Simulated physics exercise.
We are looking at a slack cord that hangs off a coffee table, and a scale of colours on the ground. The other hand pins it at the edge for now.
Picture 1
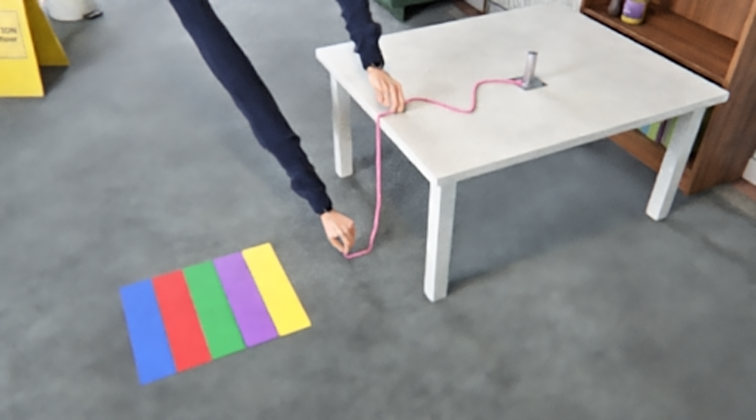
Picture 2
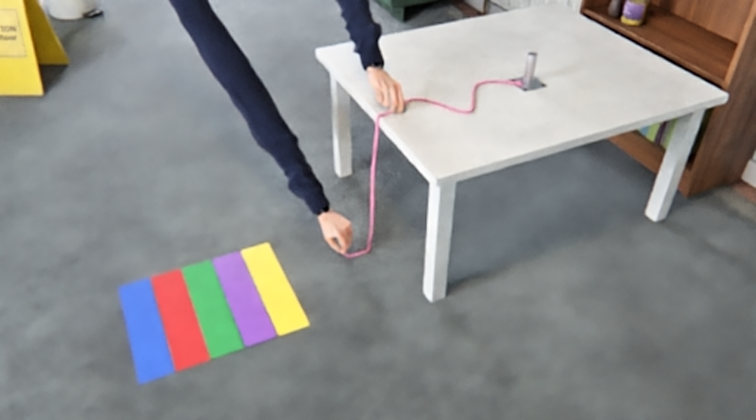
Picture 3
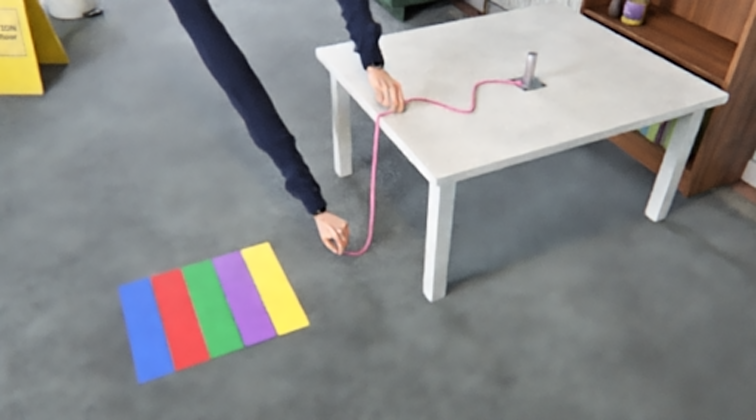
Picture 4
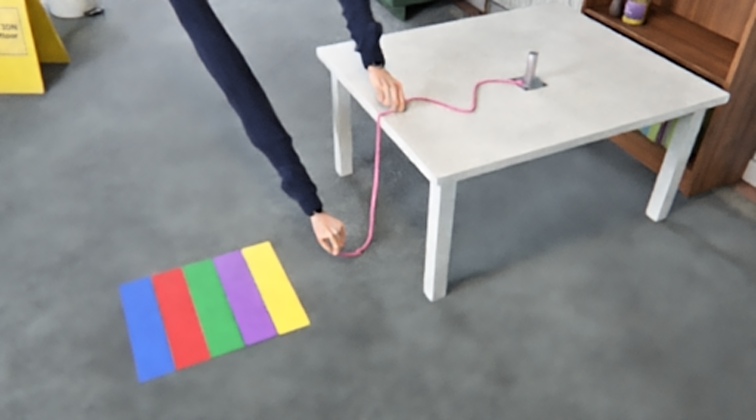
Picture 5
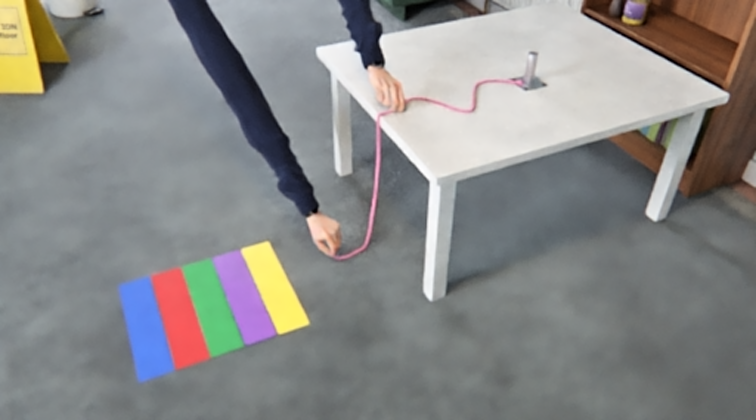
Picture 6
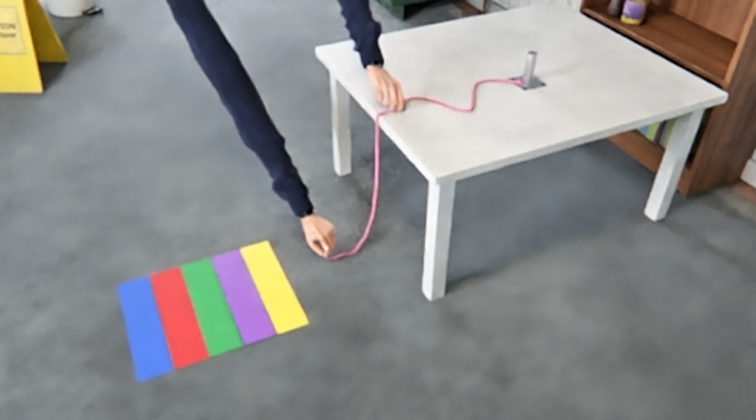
A hand slowly draws the pink cord's lower end left while another pins it at the table edge.
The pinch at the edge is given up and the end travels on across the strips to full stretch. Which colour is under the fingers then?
It gets as far as the red strip.
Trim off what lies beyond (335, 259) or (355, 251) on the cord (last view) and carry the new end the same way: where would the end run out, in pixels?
Near (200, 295) and (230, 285).
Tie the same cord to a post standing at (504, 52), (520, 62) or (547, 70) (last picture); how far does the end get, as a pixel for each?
The places are (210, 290), (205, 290) and (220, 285).
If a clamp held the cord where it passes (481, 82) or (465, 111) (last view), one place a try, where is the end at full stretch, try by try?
In that order: (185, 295) and (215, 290).
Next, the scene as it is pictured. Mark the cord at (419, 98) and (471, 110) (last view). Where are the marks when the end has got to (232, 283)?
Near (381, 120) and (436, 106).
Soon after, end near (232, 283); over purple.
Then, end near (198, 293); over green.
At full stretch, end near (177, 300); over red. The red one.
